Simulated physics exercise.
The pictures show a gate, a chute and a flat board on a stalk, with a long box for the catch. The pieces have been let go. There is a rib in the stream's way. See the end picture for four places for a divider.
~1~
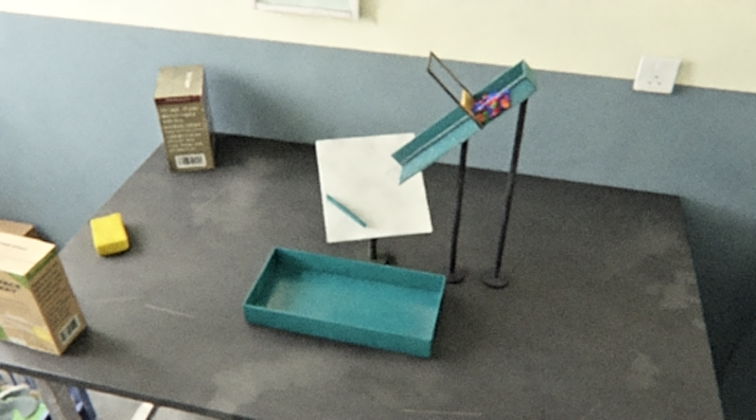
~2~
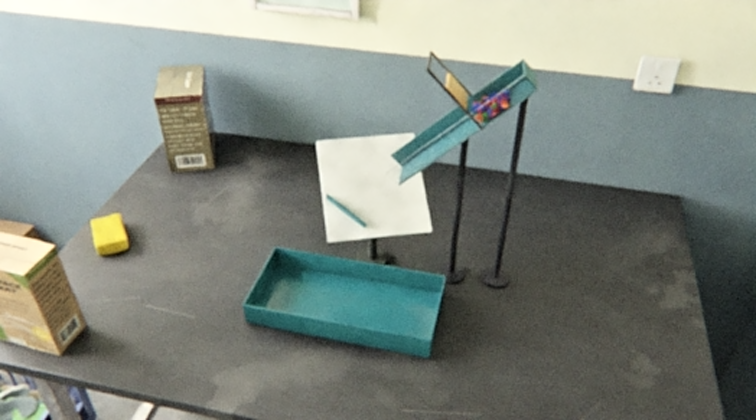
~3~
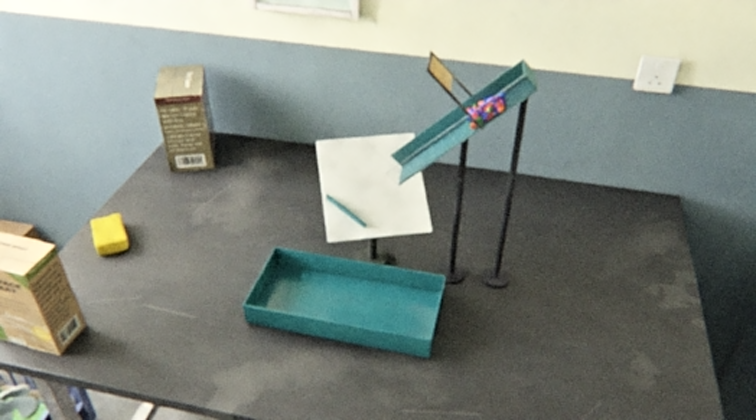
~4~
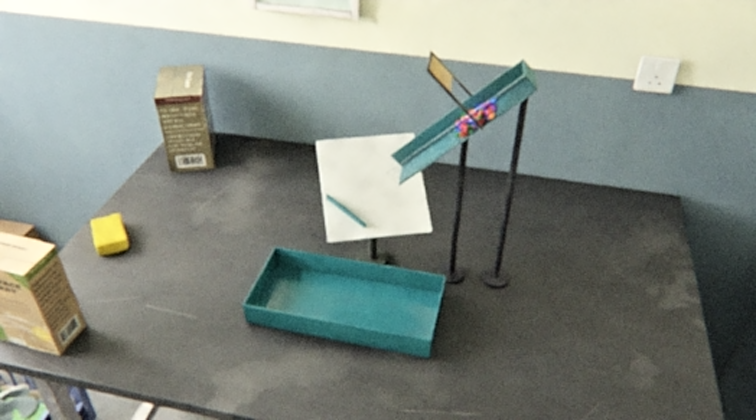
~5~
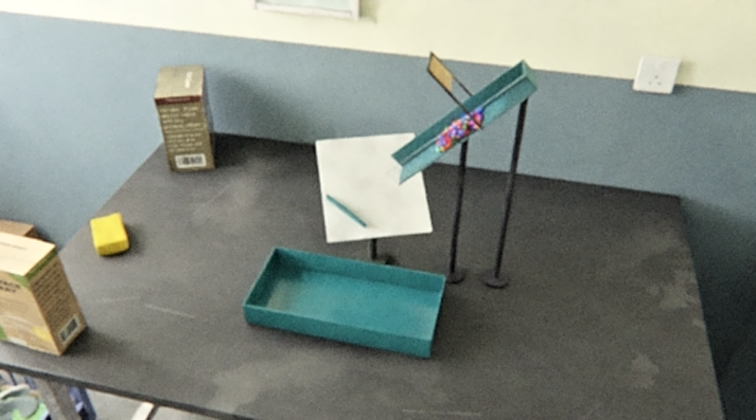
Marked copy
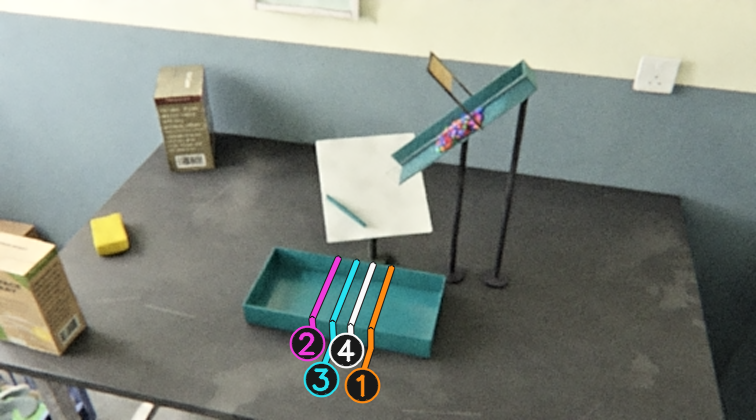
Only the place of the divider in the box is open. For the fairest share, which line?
Line 1.
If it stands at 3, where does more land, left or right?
The right side.
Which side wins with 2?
More lands on the right.
On the marked copy, line 1 crosses the front rim at (371, 329); line 2 crosses the front rim at (312, 318); line 3 crosses the front rim at (332, 322); line 4 crosses the front rim at (350, 325).
Choosing 1, of what is caught, about two thirds on the left of the divider, about a third on the right.
Choosing 2, of what is caught, a small part on the left of the divider, most on the right.
Choosing 3, of what is caught, a small part on the left of the divider, most on the right.
Choosing 4, of what is caught, about a quarter on the left of the divider, most on the right.
